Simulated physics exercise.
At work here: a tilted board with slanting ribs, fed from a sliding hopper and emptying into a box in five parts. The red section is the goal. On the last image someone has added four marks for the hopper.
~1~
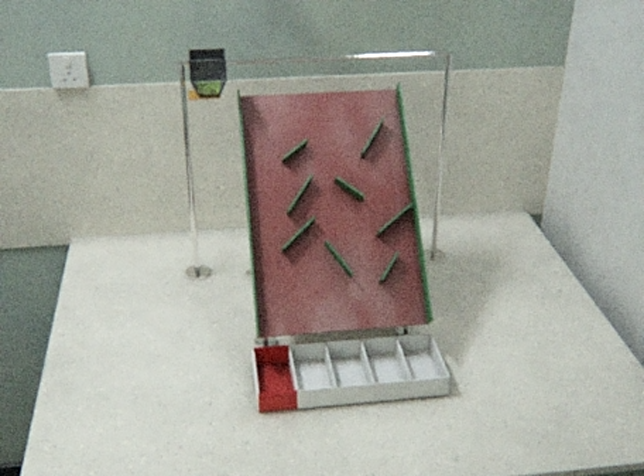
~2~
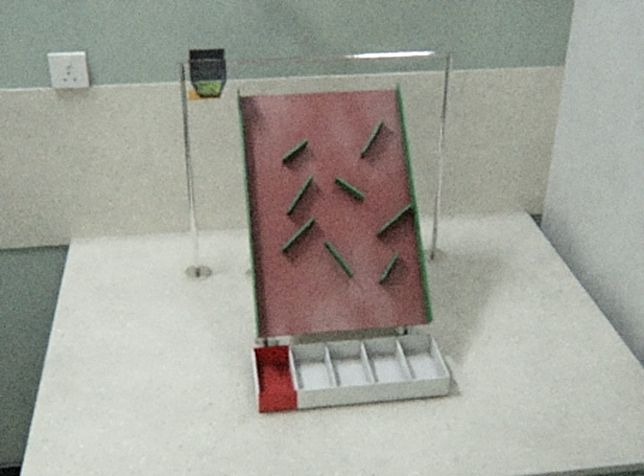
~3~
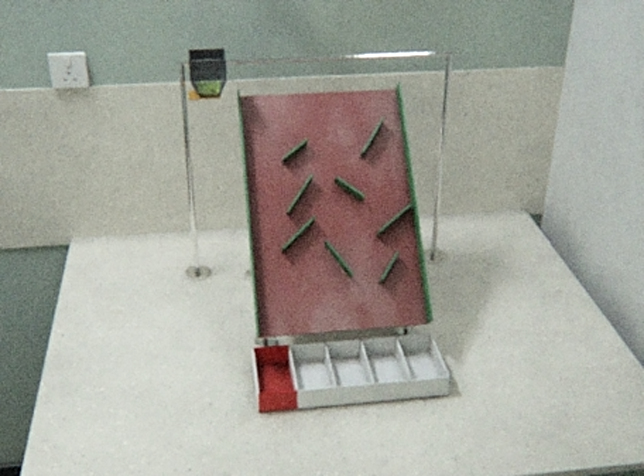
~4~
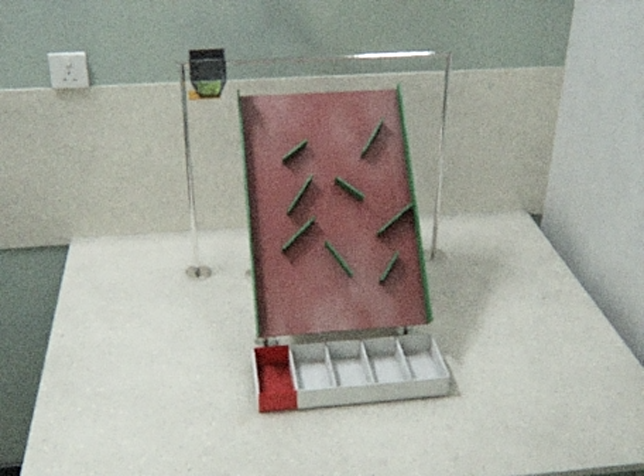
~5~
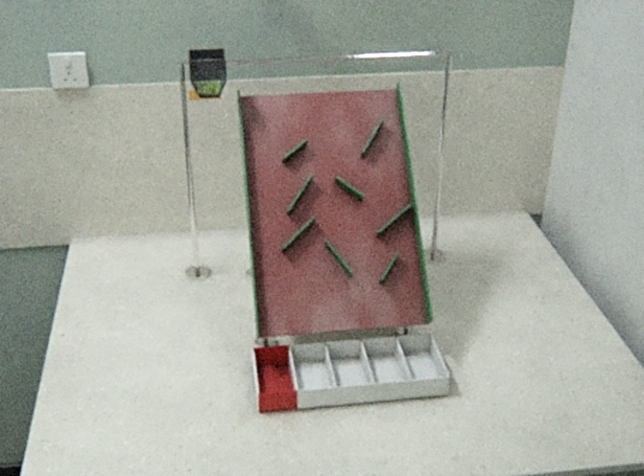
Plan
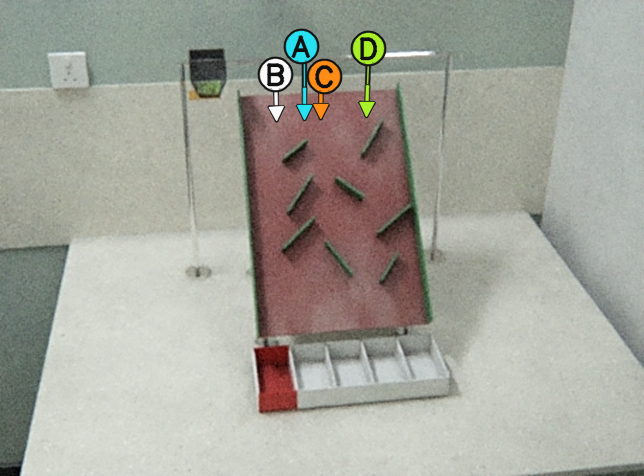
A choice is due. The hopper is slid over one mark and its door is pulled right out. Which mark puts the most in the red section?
Best: B.
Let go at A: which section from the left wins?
The first.
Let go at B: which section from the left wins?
The first from the left.
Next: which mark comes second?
That is mark A.
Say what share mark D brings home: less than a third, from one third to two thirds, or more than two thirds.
It is less than a third.
On the marked copy, mark A meets the board at (304, 114); mark B meets the board at (276, 115); mark C meets the board at (320, 113); mark D meets the board at (366, 111).
With A, roughly half in the red section, roughly a third in other sections, about a tenth outside the box.
With B, every piece in the red section.
With C, about a tenth in the red section, the larger part in other sections, about a tenth outside the box.
With D, about a tenth in the red section, the larger part in other sections, just a few outside the box.
